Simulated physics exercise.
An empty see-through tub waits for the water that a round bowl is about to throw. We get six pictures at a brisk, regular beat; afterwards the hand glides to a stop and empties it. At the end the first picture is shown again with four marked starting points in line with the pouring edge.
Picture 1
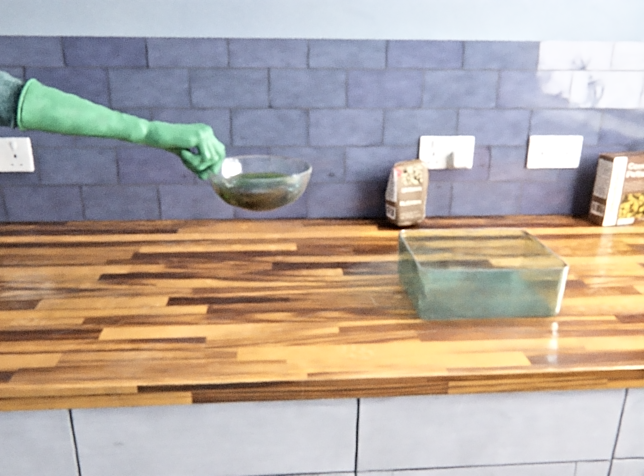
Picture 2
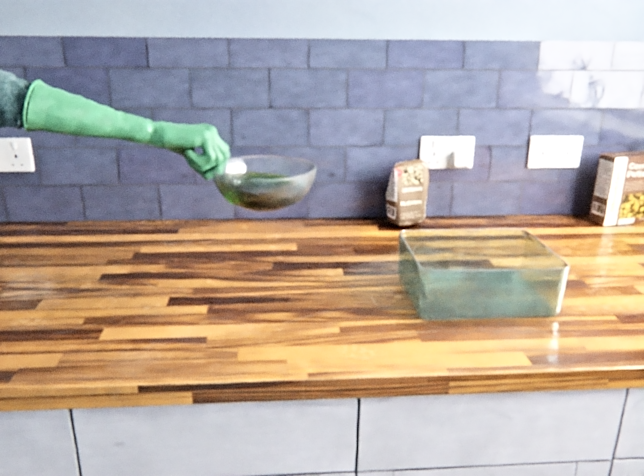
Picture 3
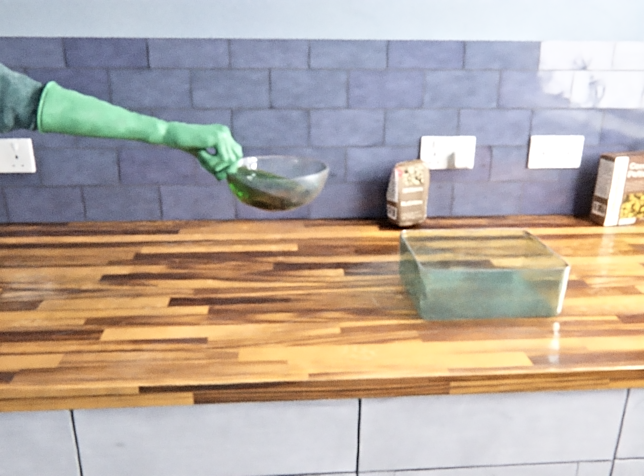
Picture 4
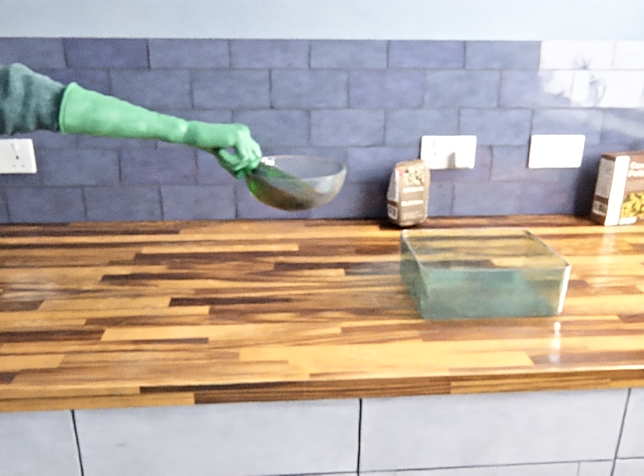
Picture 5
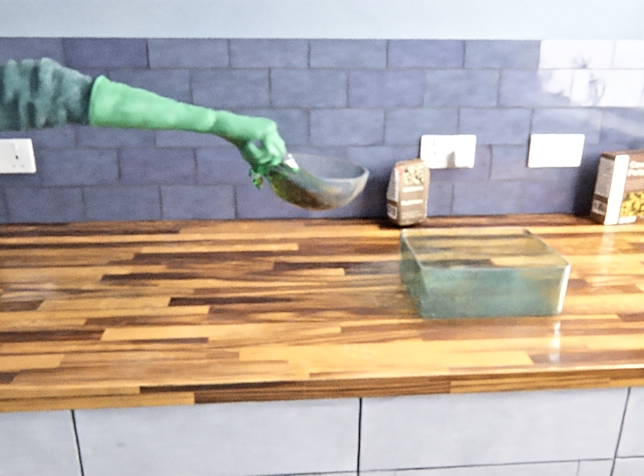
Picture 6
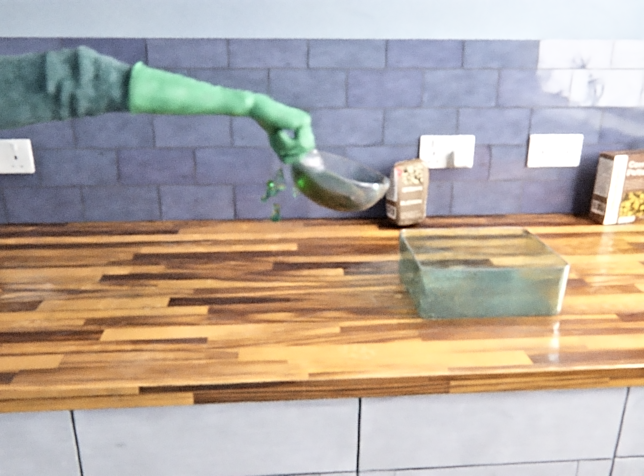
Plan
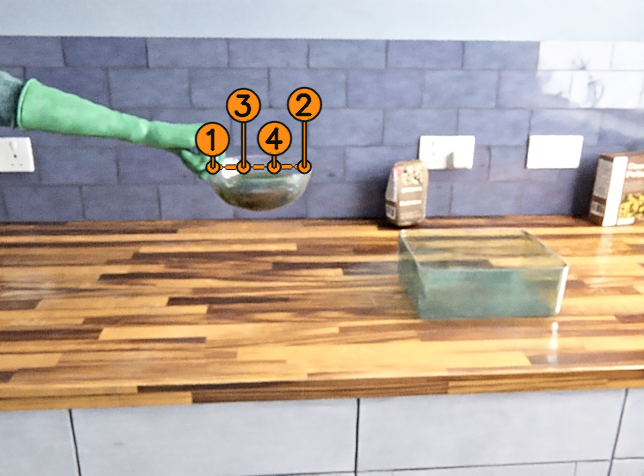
At first, a green-gloved hand holds a clear round bowl of liquid upright above a wooden counter, left of an empty see-through tub. The arm carries the bowl rightward, and liquid slips over its left rim. Then the bowl tilts, its right side lower, while more drops below the hand.
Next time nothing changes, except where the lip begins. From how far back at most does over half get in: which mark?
3.
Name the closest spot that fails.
Spot 1.
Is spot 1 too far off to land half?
Yes.
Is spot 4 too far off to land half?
No, that is safe.
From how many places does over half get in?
Three.
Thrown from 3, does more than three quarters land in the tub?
No.
In orange, 1 at (212, 167); 2 at (304, 166); 3 at (243, 167); 4 at (274, 166).
With 1, about 33 % lands in the tub, 62 % falls short and 5 % goes beside or beyond.
With 2, about 84 % lands in the tub, 11 % falls short and 5 % goes beside or beyond.
With 3, about 63 % lands in the tub, 31 % falls short and 7 % goes beside or beyond.
With 4, about 74 % lands in the tub, 16 % falls short and 11 % goes beside or beyond.
